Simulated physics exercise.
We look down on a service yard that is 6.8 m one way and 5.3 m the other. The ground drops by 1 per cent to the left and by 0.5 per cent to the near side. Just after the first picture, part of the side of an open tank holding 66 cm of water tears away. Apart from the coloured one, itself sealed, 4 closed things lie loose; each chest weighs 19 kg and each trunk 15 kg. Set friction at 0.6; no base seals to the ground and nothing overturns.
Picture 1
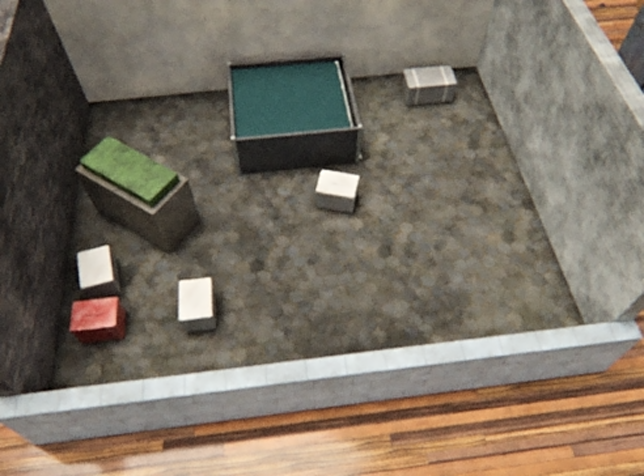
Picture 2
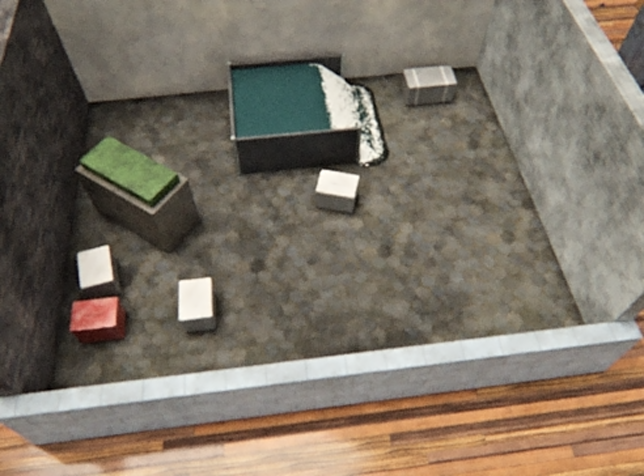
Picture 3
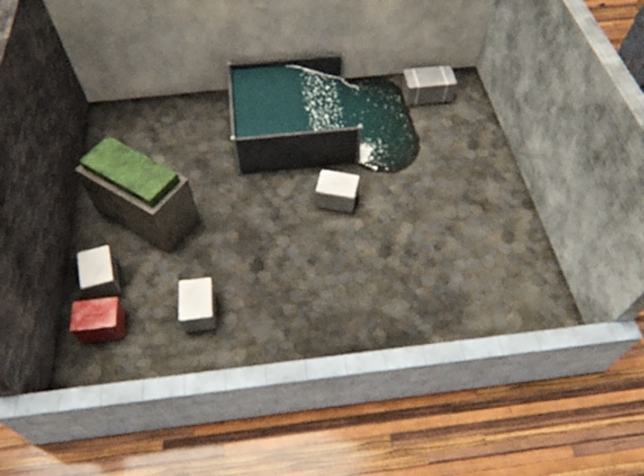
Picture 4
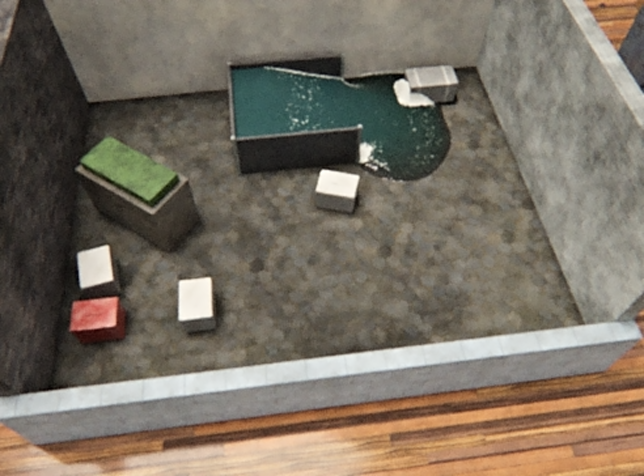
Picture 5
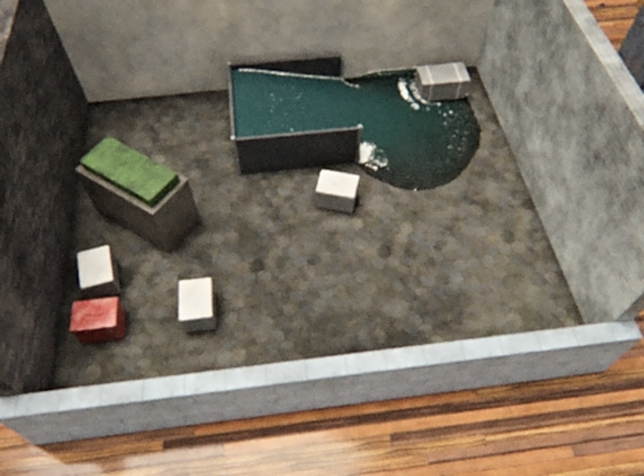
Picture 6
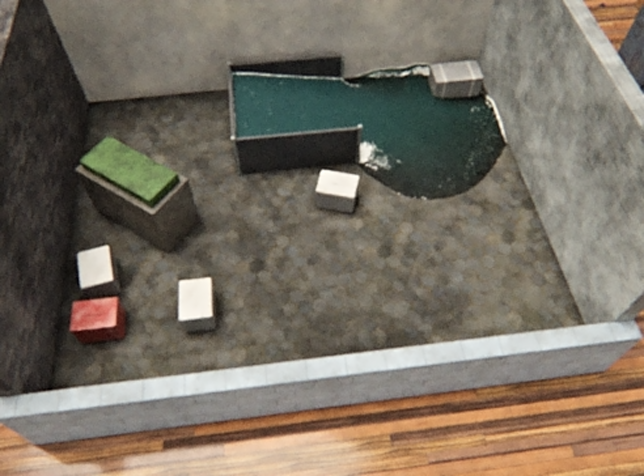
An open tank's right side tears away and spreading water pushes a grey box slightly right.
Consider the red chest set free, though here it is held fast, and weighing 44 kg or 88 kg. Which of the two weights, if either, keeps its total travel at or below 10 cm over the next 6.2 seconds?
In all likelihood, going light is acceptable.
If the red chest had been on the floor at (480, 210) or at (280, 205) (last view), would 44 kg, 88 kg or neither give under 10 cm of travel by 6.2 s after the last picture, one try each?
In that order: Just the heavier works; the lighter suffices.
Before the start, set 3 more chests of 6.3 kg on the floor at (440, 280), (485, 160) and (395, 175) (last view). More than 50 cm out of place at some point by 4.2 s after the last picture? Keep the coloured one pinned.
Going through them in turn, the answers are too far, too far and too far.
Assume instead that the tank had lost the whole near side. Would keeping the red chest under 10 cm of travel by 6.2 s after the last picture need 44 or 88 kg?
Under that change, only the heavier pick does it.
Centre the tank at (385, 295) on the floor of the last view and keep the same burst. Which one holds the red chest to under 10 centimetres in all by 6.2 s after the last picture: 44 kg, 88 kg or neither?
In that case the answer is that either mass works.
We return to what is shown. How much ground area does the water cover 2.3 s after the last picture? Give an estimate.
Wet: Near 15 m2.
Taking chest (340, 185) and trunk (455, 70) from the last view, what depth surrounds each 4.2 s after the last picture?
Around 3 cm and 11 cm.
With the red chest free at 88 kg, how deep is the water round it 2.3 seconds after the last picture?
About 0 cm.
Then, 0.6 s after the last picture the red chest would be 0 cm from its start with 44 kg and 0 cm from its start with 88 kg; 0 cm of water round it then.
Then, 2.3 s after the last picture the red chest would be 0 cm from its start with 44 kg and 0 cm from its start with 88 kg; 0 cm of water round it then.
Then, 4.2 s after the last picture the red chest would be 0 cm from its start with 44 kg and 0 cm from its start with 88 kg; 1 cm of water round it then.
Then, 6.2 s after the last picture the red chest would be 0 cm from its start with 44 kg and 0 cm from its start with 88 kg; 10 cm of water round it then.
